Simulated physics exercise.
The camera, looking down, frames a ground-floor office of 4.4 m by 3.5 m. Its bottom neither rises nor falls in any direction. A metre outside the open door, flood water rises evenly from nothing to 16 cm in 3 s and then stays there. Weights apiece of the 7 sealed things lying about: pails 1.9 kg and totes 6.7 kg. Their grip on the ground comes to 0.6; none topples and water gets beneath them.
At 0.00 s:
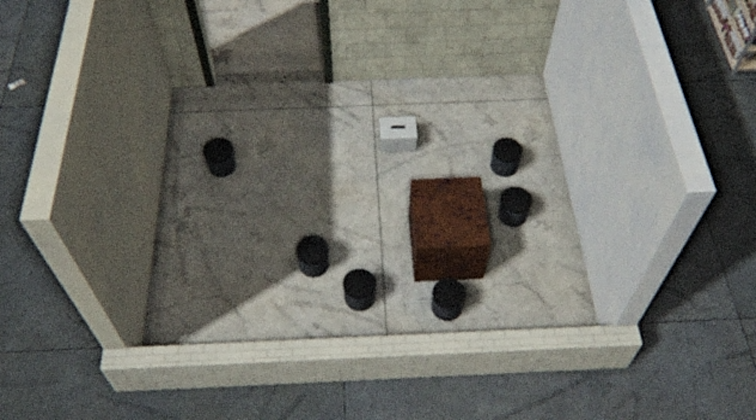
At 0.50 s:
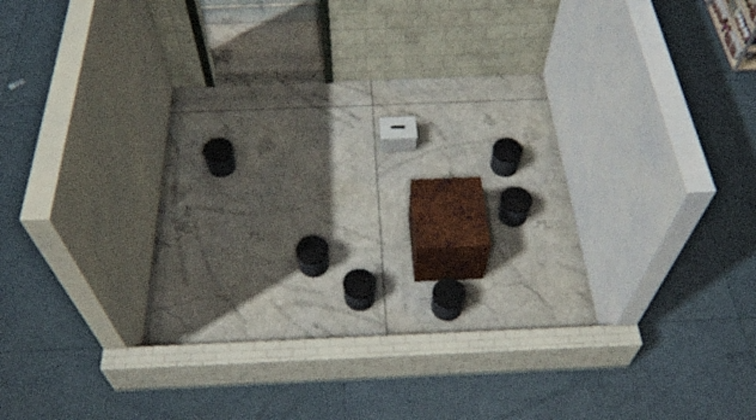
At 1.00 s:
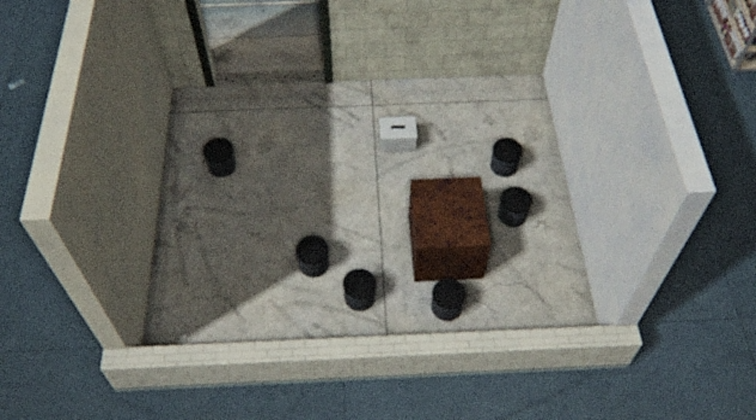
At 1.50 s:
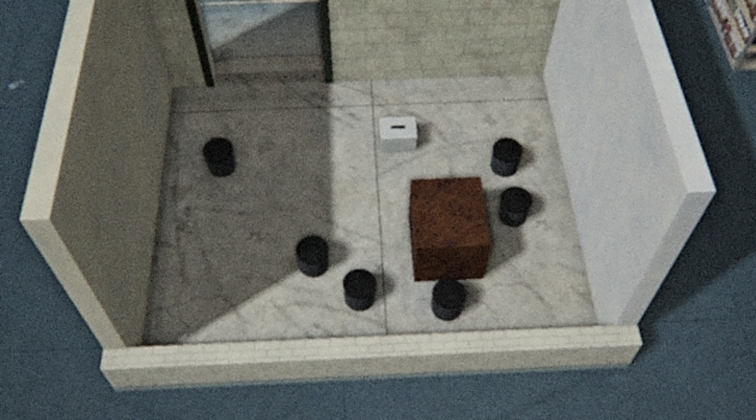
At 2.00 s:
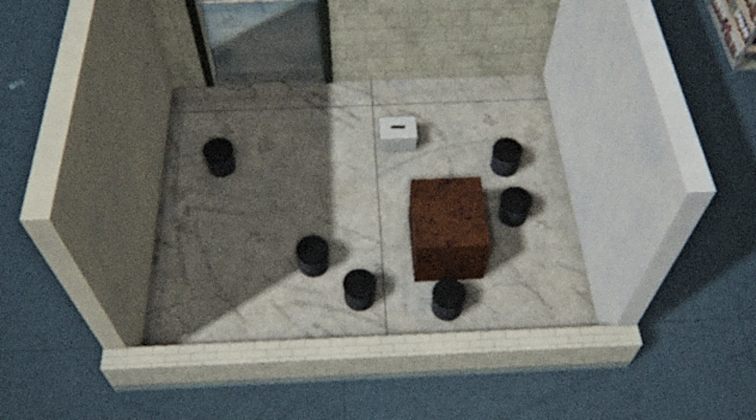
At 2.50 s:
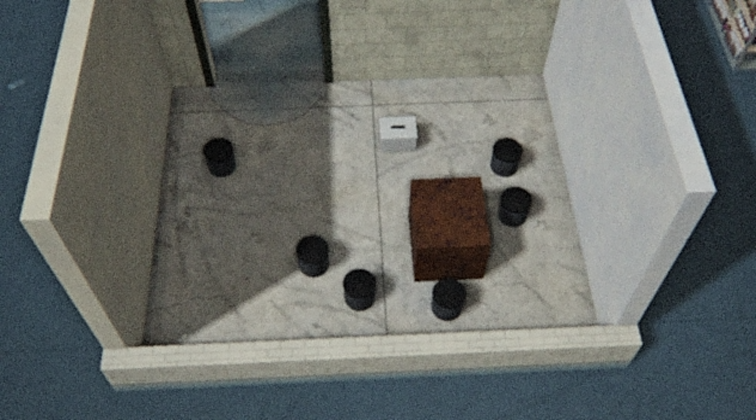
Water, thin and bluish, spreads over the dark ground around a pale-walled office with a marble-like floor, seen from above by a still camera. Six black pails stand scattered inside, with a reddish-brown block right of centre and a small white box behind it. The blue tint covers the ground outside first, then fills the view through the open doorway, and a faint curved edge creeps just inside, while every object stays put.
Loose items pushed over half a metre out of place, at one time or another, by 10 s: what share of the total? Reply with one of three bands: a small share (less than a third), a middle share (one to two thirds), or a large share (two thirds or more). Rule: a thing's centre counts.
A middle share, one to two thirds.
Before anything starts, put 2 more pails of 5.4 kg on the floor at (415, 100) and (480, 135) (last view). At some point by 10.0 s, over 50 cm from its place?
Inside the limit, then inside the limit.
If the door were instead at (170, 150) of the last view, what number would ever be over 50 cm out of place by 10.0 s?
Then the count would be 5.
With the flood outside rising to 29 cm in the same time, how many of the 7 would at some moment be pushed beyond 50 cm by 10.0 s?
Under that setup the answer is 6.
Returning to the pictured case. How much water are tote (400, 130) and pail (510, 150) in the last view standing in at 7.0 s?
Some 2 cm at the first, some 1 cm at the second.
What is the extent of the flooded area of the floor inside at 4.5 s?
Close to 7.0 m2, I'd say.
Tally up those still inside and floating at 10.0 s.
At that time the total is 5.
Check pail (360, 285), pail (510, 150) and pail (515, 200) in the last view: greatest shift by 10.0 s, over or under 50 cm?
Order as asked - a bigger shift, a smaller shift, a smaller shift.
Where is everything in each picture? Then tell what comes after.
The first picture shows a pail at (517, 199) rests on the ground; a pail at (359, 283), on the bottom; water covers 0.0 m2; 0 of 7 have shifted.
The second picture shows a pail at (517, 199) rests on the ground; a pail at (359, 283), on the bottom; water covers 0.0 m2; 0 of 7 have shifted.
The third picture shows a pail at (517, 199) rests on the ground; a pail at (359, 283) rests on the ground; water covers 0.0 m2; 0 of 7 have shifted.
The fourth picture shows a pail at (517, 199), on the bottom; a pail at (359, 283), on the bottom; water covers 0.0 m2; 0 of 7 have shifted.
The fifth picture shows a pail at (517, 199), on the bottom; a pail at (359, 283), on the bottom; 0.0 m2 under water; 0 of 7 have shifted.
The sixth picture shows a pail at (517, 199), on the bottom; a pail at (359, 283), on the bottom; 0.6 m2 under water; 0 of 7 have shifted.
After 3.5 s 0 of 7 are over 50 cm from their spots; 0 afloat.
After 4.5 s 1 of 7 are over 50 cm from their spots; 1 afloat.
After 7.0 s 3 of 7 are over 50 cm from their spots; 3 afloat.
After 10.0 s 4 of 7 are over 50 cm from their spots, and 4 have been at some point; 5 afloat.
